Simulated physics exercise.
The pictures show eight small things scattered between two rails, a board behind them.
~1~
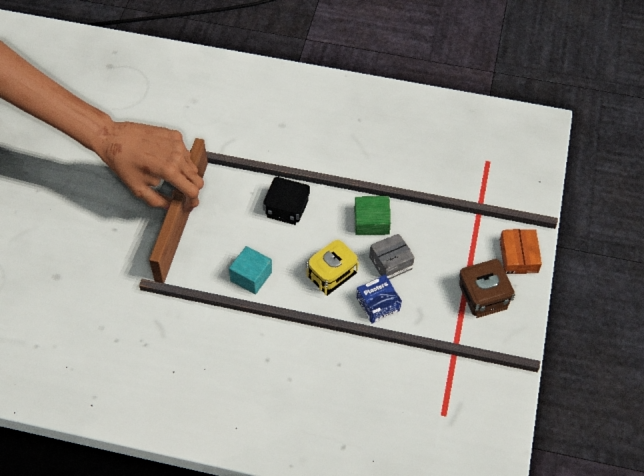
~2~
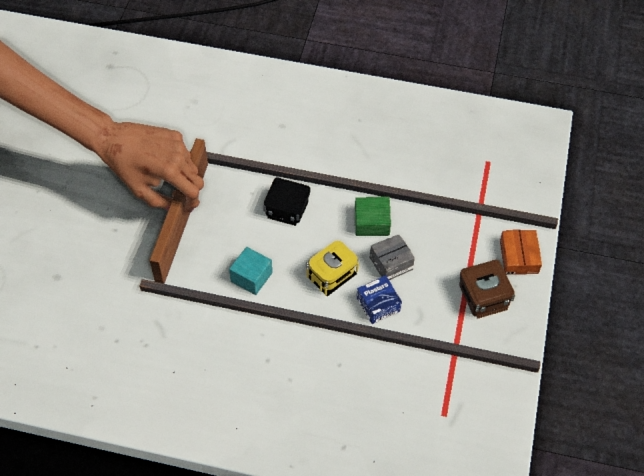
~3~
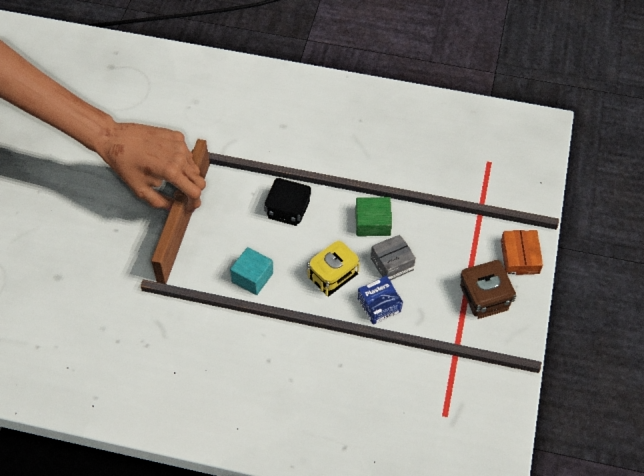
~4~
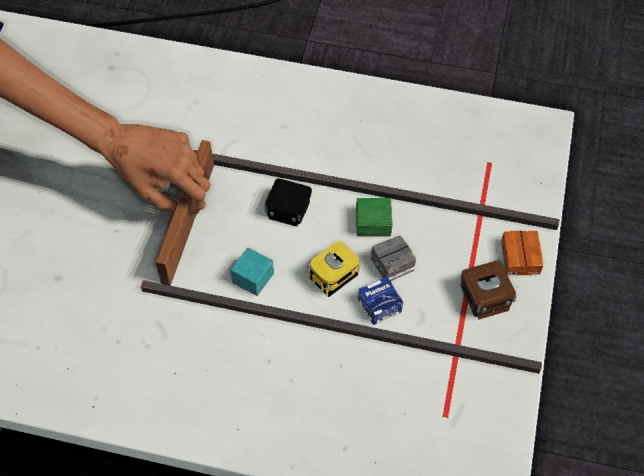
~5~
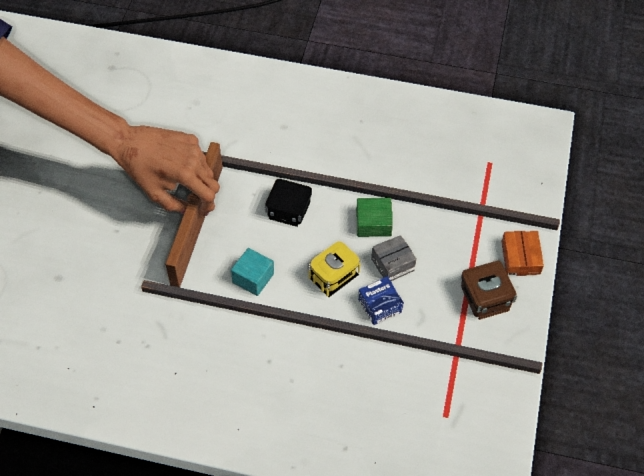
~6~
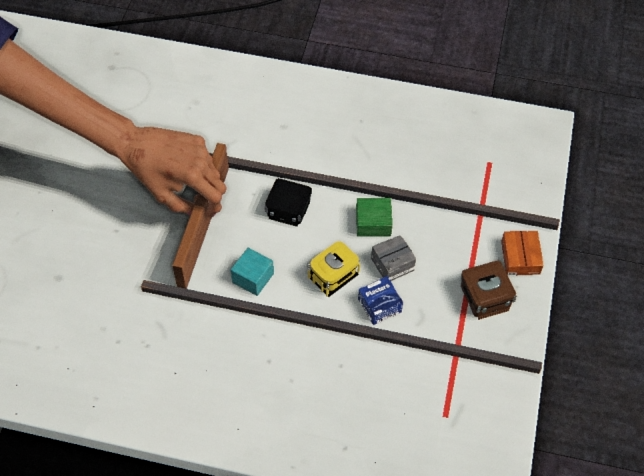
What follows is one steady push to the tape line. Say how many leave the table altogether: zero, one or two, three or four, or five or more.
In the end the number that fall off is one or two.
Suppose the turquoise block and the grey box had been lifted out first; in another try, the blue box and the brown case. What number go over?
It would be 1 and 1.
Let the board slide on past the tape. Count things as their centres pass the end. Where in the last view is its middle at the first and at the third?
First at (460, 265), next at (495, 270).
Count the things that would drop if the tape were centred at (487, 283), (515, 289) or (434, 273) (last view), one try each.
It would be 2, 5 and 0.
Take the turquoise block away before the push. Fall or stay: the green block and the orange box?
The green block remains up; the orange box goes over.
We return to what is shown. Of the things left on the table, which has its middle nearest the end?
It is the brown case.
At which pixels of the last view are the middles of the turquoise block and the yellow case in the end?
The turquoise block at (479, 316), the yellow case at (494, 278).
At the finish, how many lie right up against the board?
That makes 3.
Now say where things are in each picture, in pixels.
The first picture shows orange box (520, 251); brown case (485, 288); grey box (392, 257); board (180, 209); tape (468, 278).
The second picture shows brown case (486, 289); board (180, 210).
The third picture shows grey box (393, 258); green block (374, 217).
The fourth picture shows orange box (522, 253); black case (289, 203).
The fifth picture shows brown case (487, 290); turquoise block (253, 272).
The sixth picture shows orange box (522, 253); brown case (487, 290); grey box (393, 259); board (202, 215); tape (469, 280).
Soon after, none off yet; orange box at rest near (522, 253); brown case at rest near (487, 290); grey box at rest near (393, 259).
After that, none off yet; orange box at rest near (522, 253); brown case at rest near (487, 290); grey box displaced about its own width near (430, 260).
And then, none off yet; orange box moving near (528, 255); brown case displaced a little near (501, 296); grey box displaced well along near (491, 258).
In the end, the number that fall off is one or two; gone, orange box.
